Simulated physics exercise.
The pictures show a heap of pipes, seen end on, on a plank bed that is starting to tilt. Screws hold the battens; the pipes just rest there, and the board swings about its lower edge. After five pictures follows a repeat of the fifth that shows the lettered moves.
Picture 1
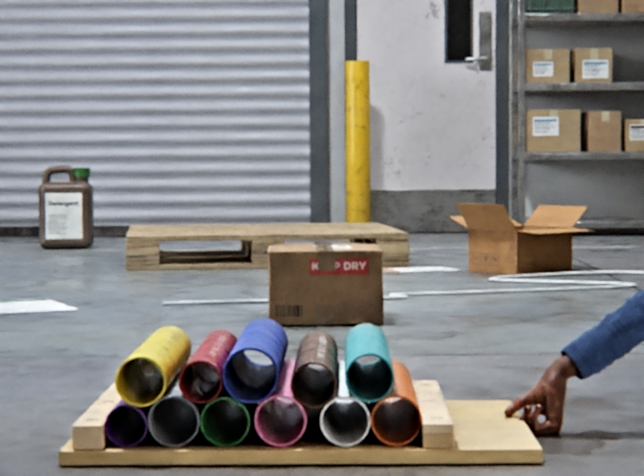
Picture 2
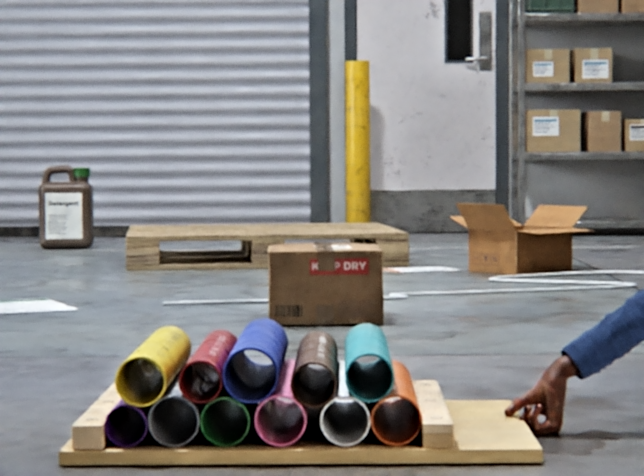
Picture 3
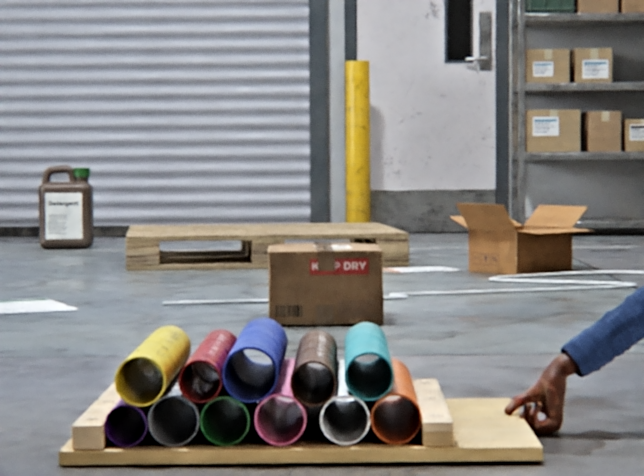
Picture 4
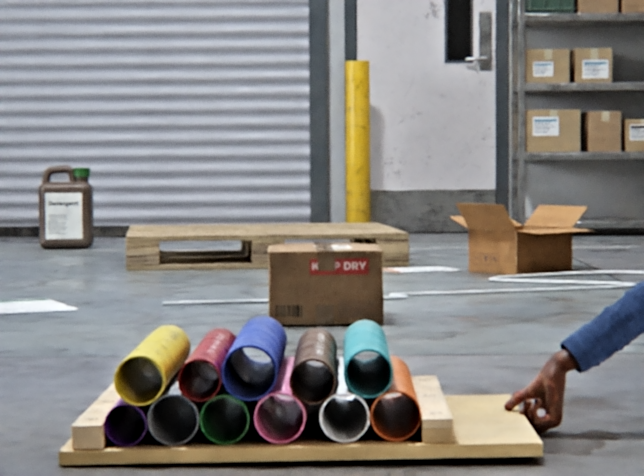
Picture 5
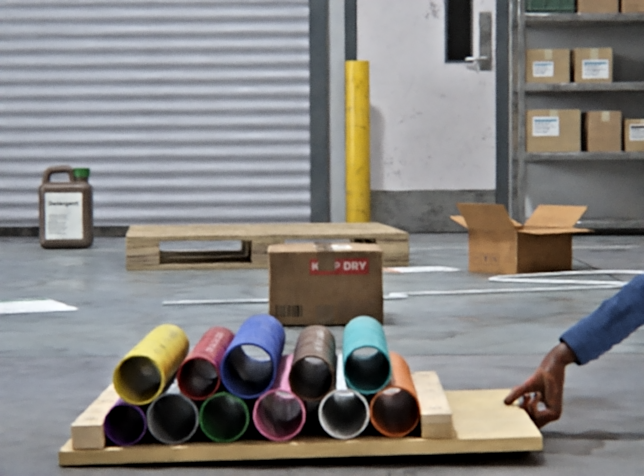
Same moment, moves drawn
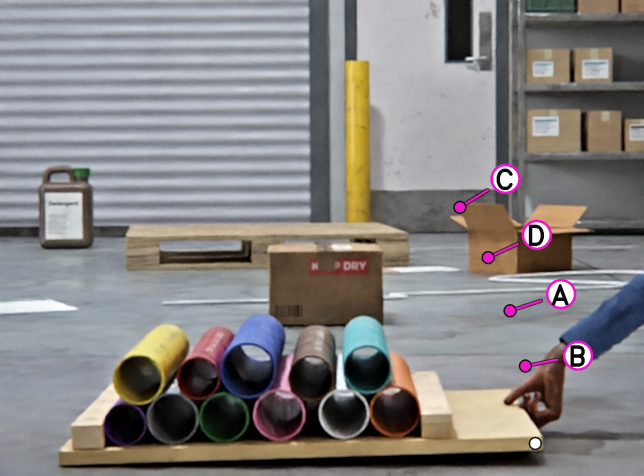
To begin with, colourful pipes lie stacked between wooden battens on a board on a warehouse floor, while a blue-sleeved hand at the right holds the board's end, everything nearly still. Then the hand raises that end slightly, tilting the board a little, and the pipes stay stacked between the battens.
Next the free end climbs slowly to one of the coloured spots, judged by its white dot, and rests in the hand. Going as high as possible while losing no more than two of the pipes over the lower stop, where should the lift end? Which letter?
Raise it to D.
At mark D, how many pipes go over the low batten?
It comes to one.
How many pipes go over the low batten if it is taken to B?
It comes to none.
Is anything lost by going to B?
At B: No.
On the marked copy, A at (510, 311); B at (525, 366); C at (460, 208); D at (488, 258); the white dot at (535, 443).
Taking D. A third of the way, board at 16°.
Two thirds of the way, board at 25°.
When it is over, board at 25°, one over the low batten (yellow).
As for the rest, A one over the low batten (yellow); B none over the low batten; C five over the low batten.
